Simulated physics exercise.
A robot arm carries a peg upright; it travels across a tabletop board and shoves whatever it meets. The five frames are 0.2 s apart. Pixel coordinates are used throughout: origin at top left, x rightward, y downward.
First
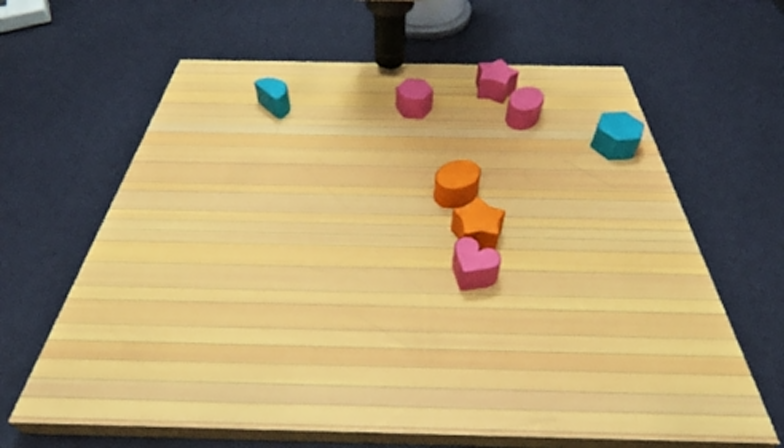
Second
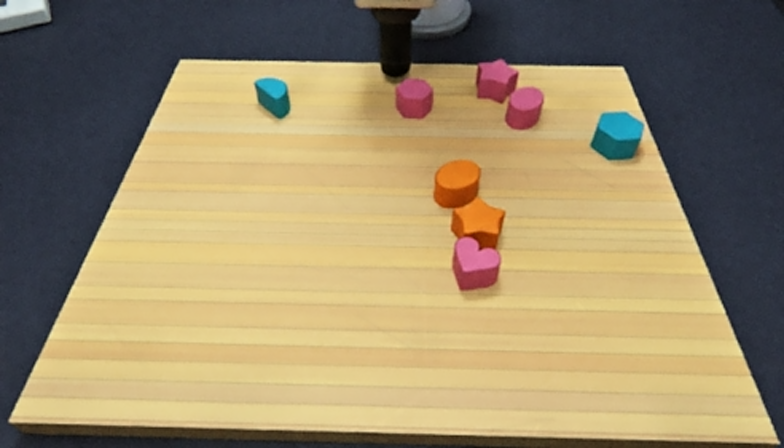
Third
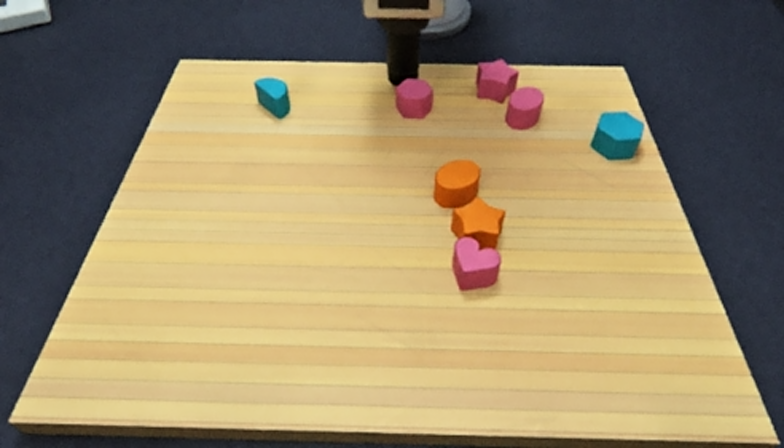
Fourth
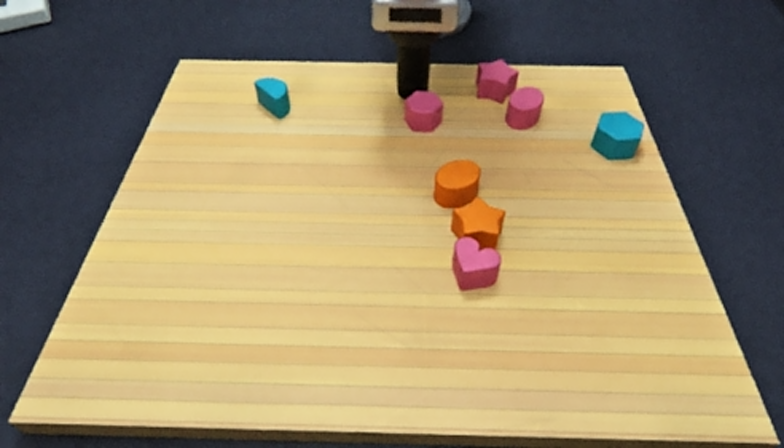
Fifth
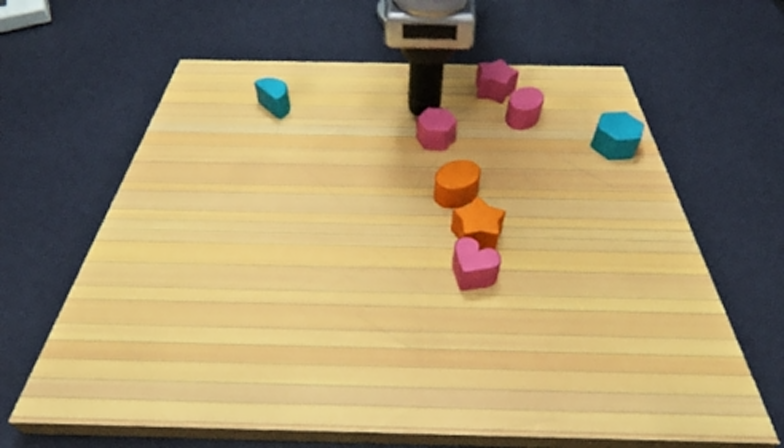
On a wooden board, a dark robotic peg moves toward the viewer, pushing a pink hexagon slightly right among still, colourful blocks.
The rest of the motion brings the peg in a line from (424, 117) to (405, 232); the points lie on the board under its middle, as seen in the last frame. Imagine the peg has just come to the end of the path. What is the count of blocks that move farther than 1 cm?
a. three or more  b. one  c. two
That would be b.
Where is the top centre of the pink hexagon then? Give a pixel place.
It will end up at (453, 146).
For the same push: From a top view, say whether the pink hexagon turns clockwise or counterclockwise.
Prediction: Counterclockwise.
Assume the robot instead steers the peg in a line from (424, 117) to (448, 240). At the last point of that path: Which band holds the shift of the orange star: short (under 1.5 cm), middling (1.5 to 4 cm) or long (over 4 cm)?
The distance will be 1.5 to 4 cm.
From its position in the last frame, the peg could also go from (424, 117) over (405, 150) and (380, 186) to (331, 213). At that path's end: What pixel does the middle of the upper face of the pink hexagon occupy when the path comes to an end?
The centre of its top face lies at (441, 135).
On the path given first. One third of the way, peg (418, 142); pink hexagon (451, 143), turned 75° anticlockwise.
Two thirds of the way, peg (412, 180); pink hexagon (453, 146), turned 85° anticlockwise.
At the end, peg (406, 223); pink hexagon (453, 146), turned 85° anticlockwise; orange oval still.
